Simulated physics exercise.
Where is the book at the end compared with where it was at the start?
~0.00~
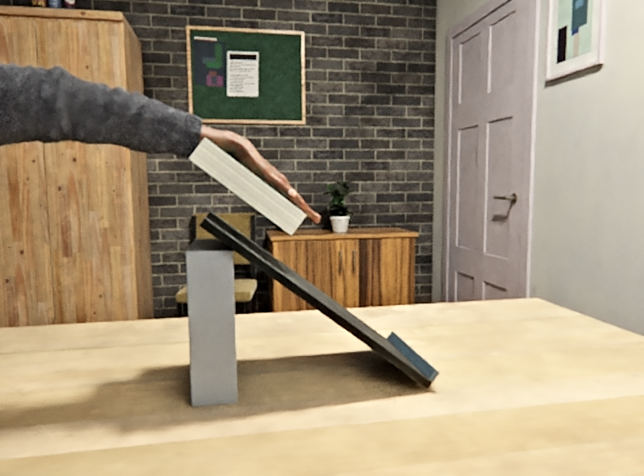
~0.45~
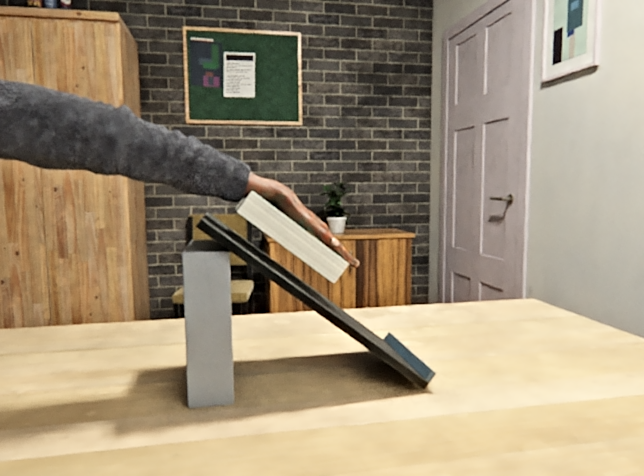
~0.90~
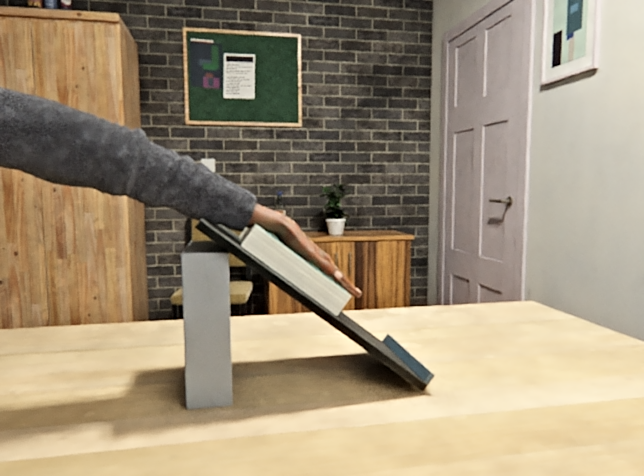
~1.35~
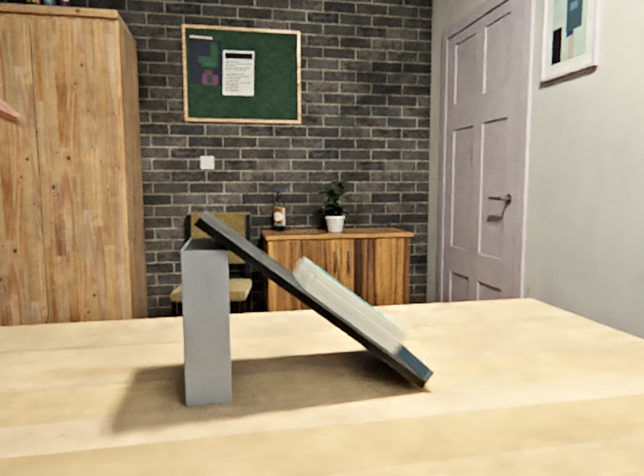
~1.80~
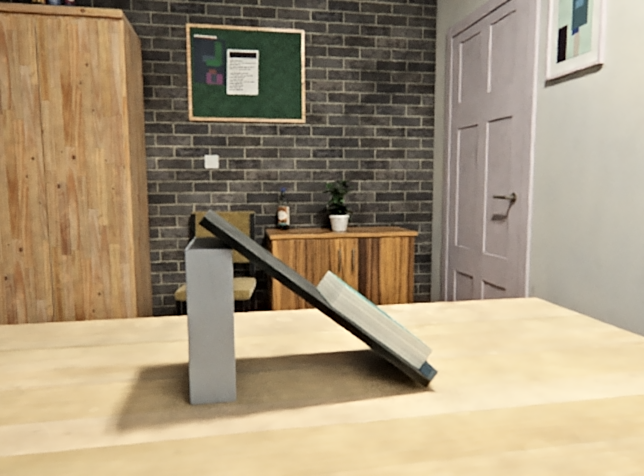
At the start the book is held in a hand above the upper part of the sloping board. By the end it is further right and lower, lying on the board near its bottom end.
